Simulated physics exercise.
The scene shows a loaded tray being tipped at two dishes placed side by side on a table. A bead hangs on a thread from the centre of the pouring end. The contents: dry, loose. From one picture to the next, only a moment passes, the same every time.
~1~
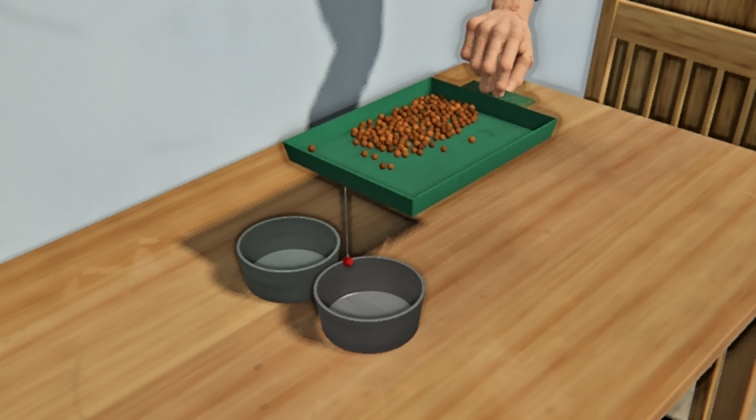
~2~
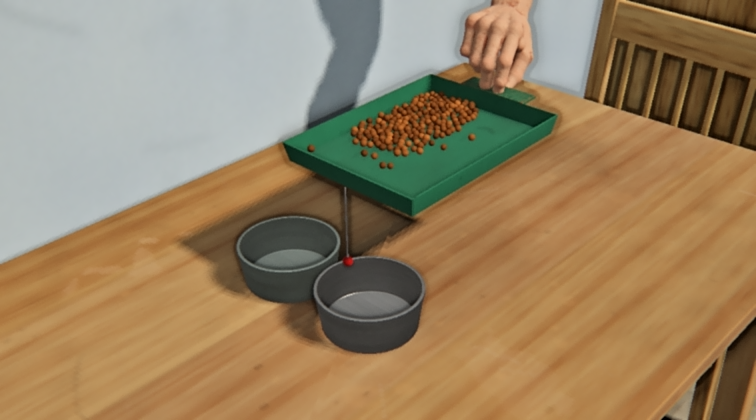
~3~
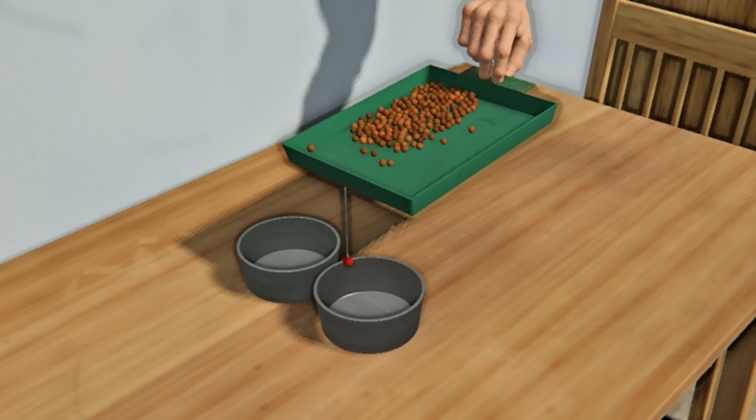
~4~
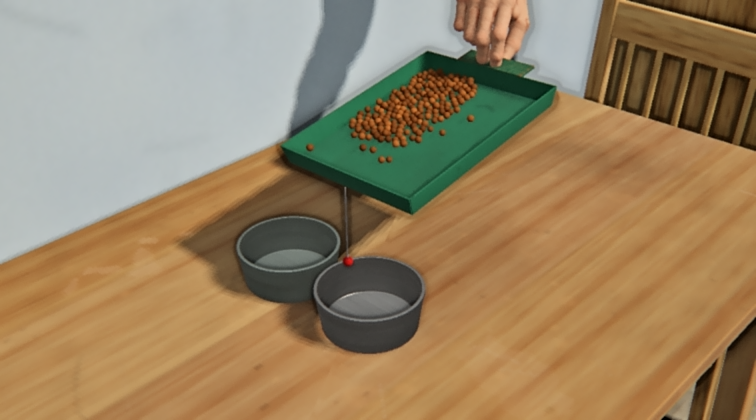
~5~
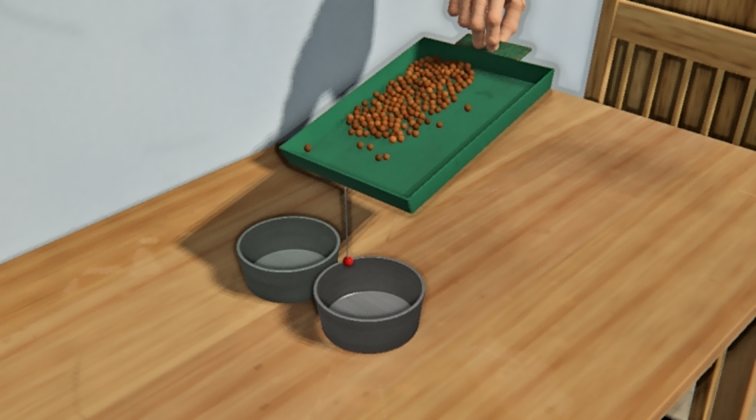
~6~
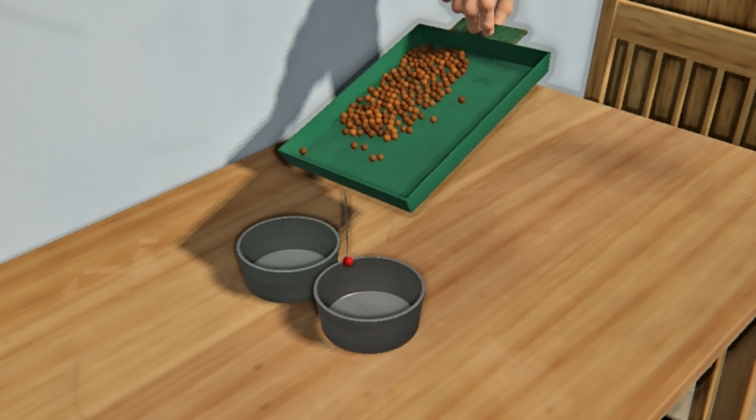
Green tray of small brown balls rising at its far end beneath a hand, slowly tilting above two dark bowls on a wooden table.
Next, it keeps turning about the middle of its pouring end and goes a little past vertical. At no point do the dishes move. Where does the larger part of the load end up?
The larger part ends up in the left dish.
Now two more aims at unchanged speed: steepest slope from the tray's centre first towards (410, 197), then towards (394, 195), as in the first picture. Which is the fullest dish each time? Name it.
The rightmost dish; the rightmost dish.
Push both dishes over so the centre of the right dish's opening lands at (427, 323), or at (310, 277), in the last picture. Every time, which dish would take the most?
First place: The leftmost dish. Second place: The rightmost dish.
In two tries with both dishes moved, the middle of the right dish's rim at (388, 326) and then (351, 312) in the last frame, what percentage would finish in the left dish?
In the first position around 80 percent, in the second around 80 percent.
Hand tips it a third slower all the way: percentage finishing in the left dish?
About 50 per cent.
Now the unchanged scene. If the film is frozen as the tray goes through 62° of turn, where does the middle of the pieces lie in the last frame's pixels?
Somewhere about (315, 161).
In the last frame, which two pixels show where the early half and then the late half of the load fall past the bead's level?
First half (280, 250); second half (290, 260).
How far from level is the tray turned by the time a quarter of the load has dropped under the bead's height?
Close to 100° of tilt at that moment.
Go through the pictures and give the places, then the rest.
Corners of the pouring end at (289, 141) and (413, 196), level; middle of the load at (414, 125), cereal balls; left dish at (251, 278); right dish at (331, 326); bead on its thread at (348, 261), in the first frame.
Corners of the pouring end at (289, 142) and (412, 196), level; middle of the load at (414, 123), in the second frame.
Corners of the pouring end at (288, 143) and (411, 196), tipped barely, lowest at the left corner; middle of the load at (414, 117), in the third frame.
Corners of the pouring end at (286, 144) and (409, 195), tipped a little, lowest at the left corner; middle of the load at (413, 108), in the fourth frame.
Corners of the pouring end at (285, 146) and (408, 195), tipped a little, lowest at the left corner; middle of the load at (409, 100), in the fifth frame.
Corners of the pouring end at (284, 148) and (406, 196), tipped clearly, lowest at the left corner; middle of the load at (403, 93), nearly all on the move; left dish at (251, 278); right dish at (331, 326), in the sixth frame.
Soon after the last picture, tray tipped steeply; nearly all on the tray; a stray few in the left dish; a stray few outside both; a small part in the air.
A little later, tray tipped past a quarter turn; about two thirds on the tray; a stray few in the right dish; about a quarter in the left dish; a small part outside both; a small part in the air.
Later still, tray tipped past a quarter turn; a stray few in the right dish; about half in the left dish; about half outside both.
By the end, tray tipped past a quarter turn; a stray few in the right dish; about half in the left dish; about half outside both.
